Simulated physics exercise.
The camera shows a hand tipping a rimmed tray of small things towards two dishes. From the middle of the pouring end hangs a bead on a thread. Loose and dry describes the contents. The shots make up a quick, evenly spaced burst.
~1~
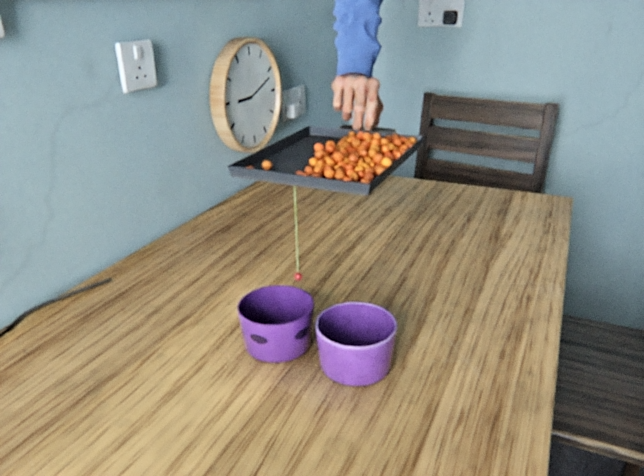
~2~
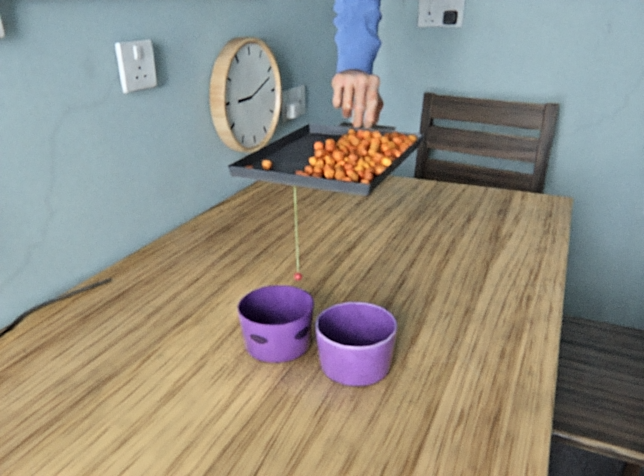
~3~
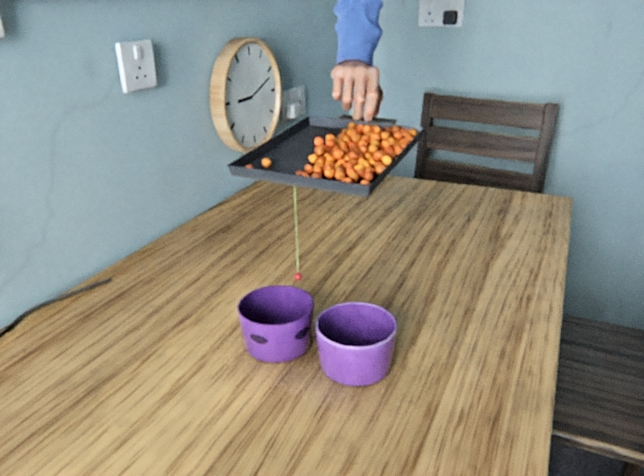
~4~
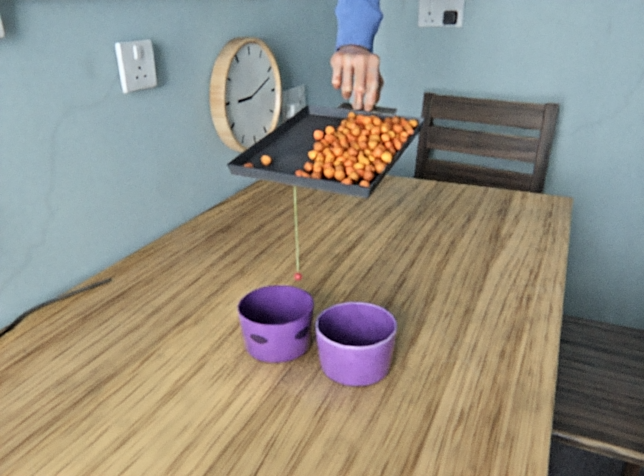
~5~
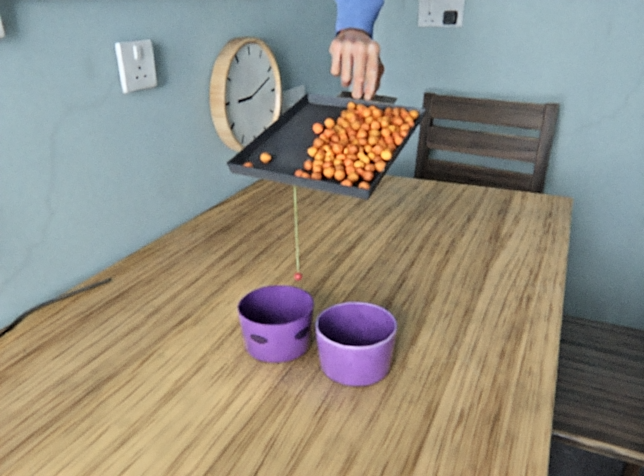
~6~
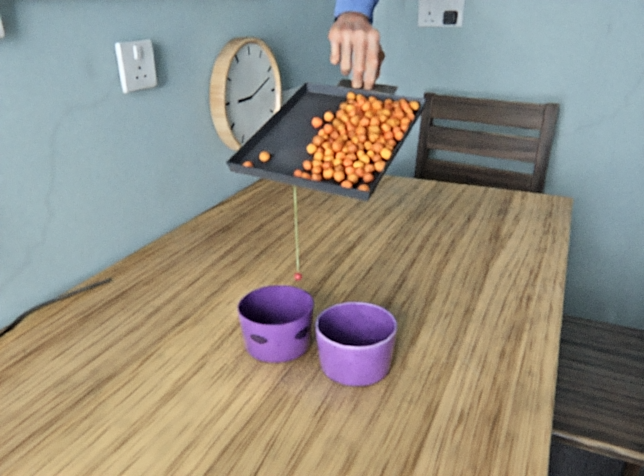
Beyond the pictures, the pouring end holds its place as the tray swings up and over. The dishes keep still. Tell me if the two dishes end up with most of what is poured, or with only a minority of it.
The catch is going to exceed what is lost.
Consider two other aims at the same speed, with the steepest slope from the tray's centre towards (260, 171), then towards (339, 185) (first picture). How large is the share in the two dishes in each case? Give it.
Roughly 10 % in the first case and 60 % in the second.
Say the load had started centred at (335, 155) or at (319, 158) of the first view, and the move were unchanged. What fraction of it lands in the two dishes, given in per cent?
Close to 70 in a hundred, then close to 70 in a hundred.
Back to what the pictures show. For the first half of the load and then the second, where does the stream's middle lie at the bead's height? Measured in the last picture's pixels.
The early half goes through (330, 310), the late half through (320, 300).
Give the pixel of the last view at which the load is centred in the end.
About (338, 353).
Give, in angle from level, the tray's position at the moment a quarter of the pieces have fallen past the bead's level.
It is at around 105 degrees by then.
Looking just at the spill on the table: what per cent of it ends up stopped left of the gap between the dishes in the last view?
Around 50 per cent, give or take.
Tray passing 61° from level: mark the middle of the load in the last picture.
The load's middle is around (337, 147).
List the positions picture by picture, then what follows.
In the first picture, corners of the pouring end near (231, 166) and (368, 183), level; middle of the load near (361, 153), coated peanuts; left dish near (258, 340); right dish near (341, 362); bead on its thread near (298, 276).
In the second picture, corners of the pouring end near (231, 165) and (368, 184), level; middle of the load near (362, 152).
In the third picture, corners of the pouring end near (231, 164) and (368, 185), tipped barely, lowest at the right corner; middle of the load near (362, 148).
In the fourth picture, corners of the pouring end near (230, 163) and (368, 187), tipped a little, lowest at the right corner; middle of the load near (362, 142).
In the fifth picture, corners of the pouring end near (230, 162) and (368, 189), tipped a little, lowest at the right corner; middle of the load near (363, 135).
In the sixth picture, corners of the pouring end near (229, 162) and (368, 191), tipped clearly, lowest at the right corner; middle of the load near (362, 132); left dish near (258, 340); right dish near (341, 362).
Shortly afterwards, tray tipped steeply; the bulk on the tray; only a few in the right dish; only a few in the left dish; a little in the air.
Next, tray tipped right over; the bulk on the tray; only a few in the right dish; only a few in the left dish; a little outside both; a little in the air.
Some moments later, tray tipped past a quarter turn; near a third in the right dish; near a quarter in the left dish; near a third outside both; only a few in the air.
In the end, tray tipped past a quarter turn; near a third in the right dish; near a quarter in the left dish; near a third outside both.
